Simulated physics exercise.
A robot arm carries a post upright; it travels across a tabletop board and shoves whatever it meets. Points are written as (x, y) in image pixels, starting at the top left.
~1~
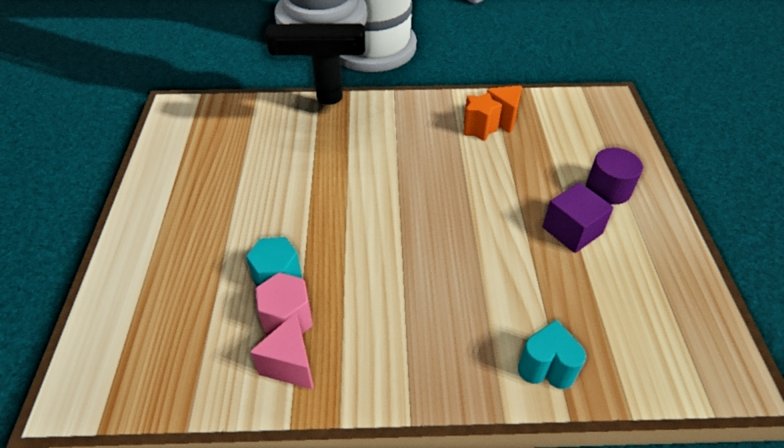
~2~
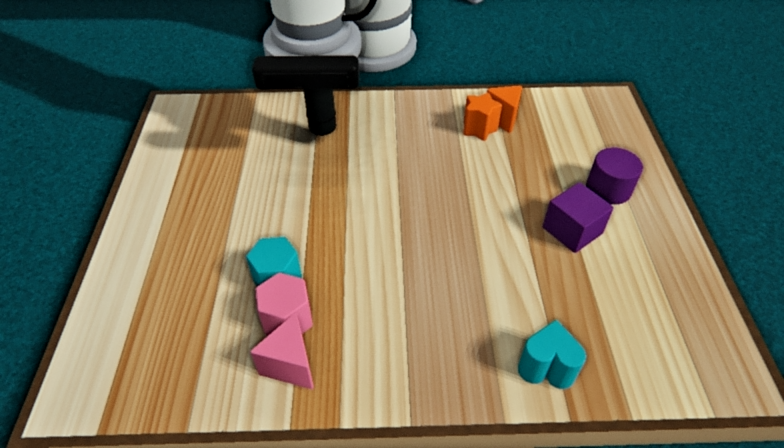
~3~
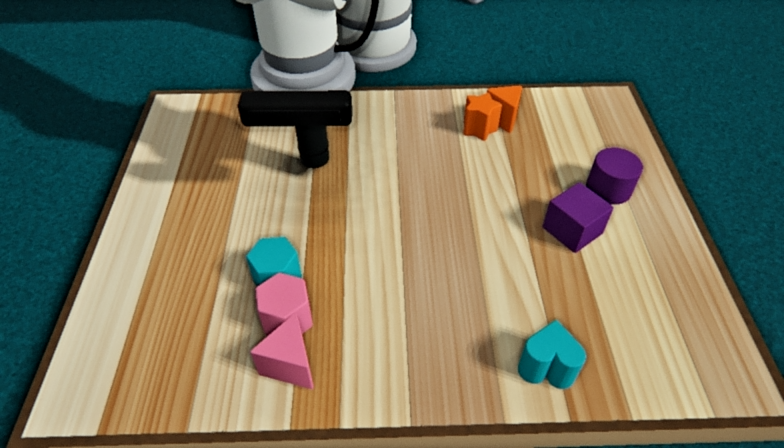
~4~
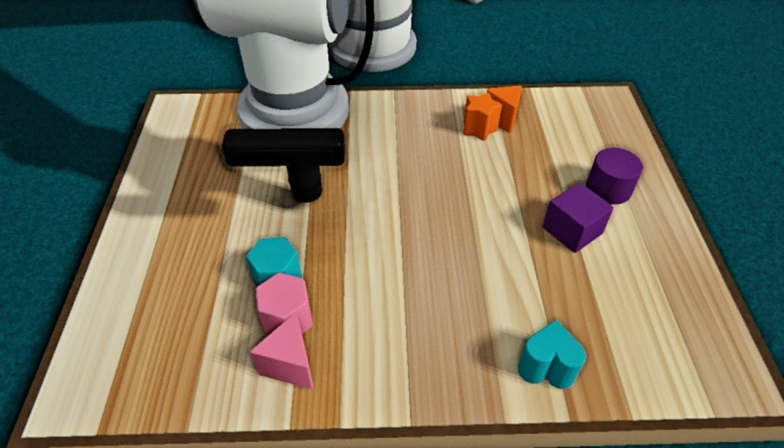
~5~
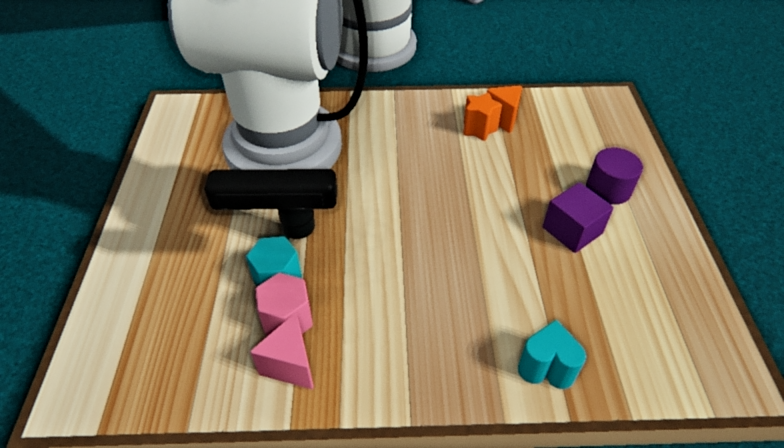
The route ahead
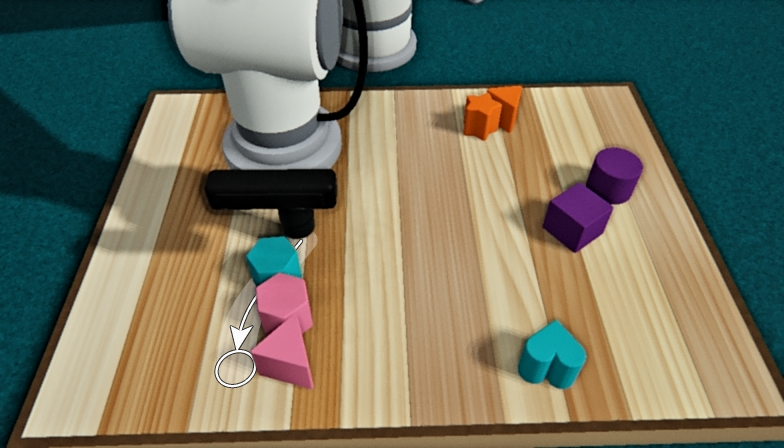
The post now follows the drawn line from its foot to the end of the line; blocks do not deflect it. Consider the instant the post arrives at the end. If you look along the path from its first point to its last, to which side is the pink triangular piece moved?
Facing from start to end, it will go to the left.
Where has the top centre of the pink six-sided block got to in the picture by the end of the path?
(273, 341)
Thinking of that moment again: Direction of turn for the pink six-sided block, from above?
Viewed from above: Anti-clockwise.
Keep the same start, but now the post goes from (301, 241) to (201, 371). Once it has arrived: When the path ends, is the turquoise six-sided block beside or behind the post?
That would be a no.
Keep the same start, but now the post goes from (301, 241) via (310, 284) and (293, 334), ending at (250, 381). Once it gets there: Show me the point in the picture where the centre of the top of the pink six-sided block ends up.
Around (194, 354).
The drawn path runs from (301, 241) via (272, 277) and (245, 318), ending at (236, 368).
On the path given first. One third of the way, post (268, 264); turquoise six-sided block (241, 283); pink six-sided block (270, 316), turned 50° anticlockwise; pink triangular piece (290, 350), turned 20° clockwise.
Two thirds of the way, post (240, 306); turquoise six-sided block (199, 321), turned 45° clockwise; pink six-sided block (269, 318), turned 60° anticlockwise; pink triangular piece (292, 351), turned 15° clockwise.
At the end, post (231, 357); turquoise six-sided block (180, 344), turned 90° clockwise; pink six-sided block (273, 341), turned 115° anticlockwise; pink triangular piece (315, 362).
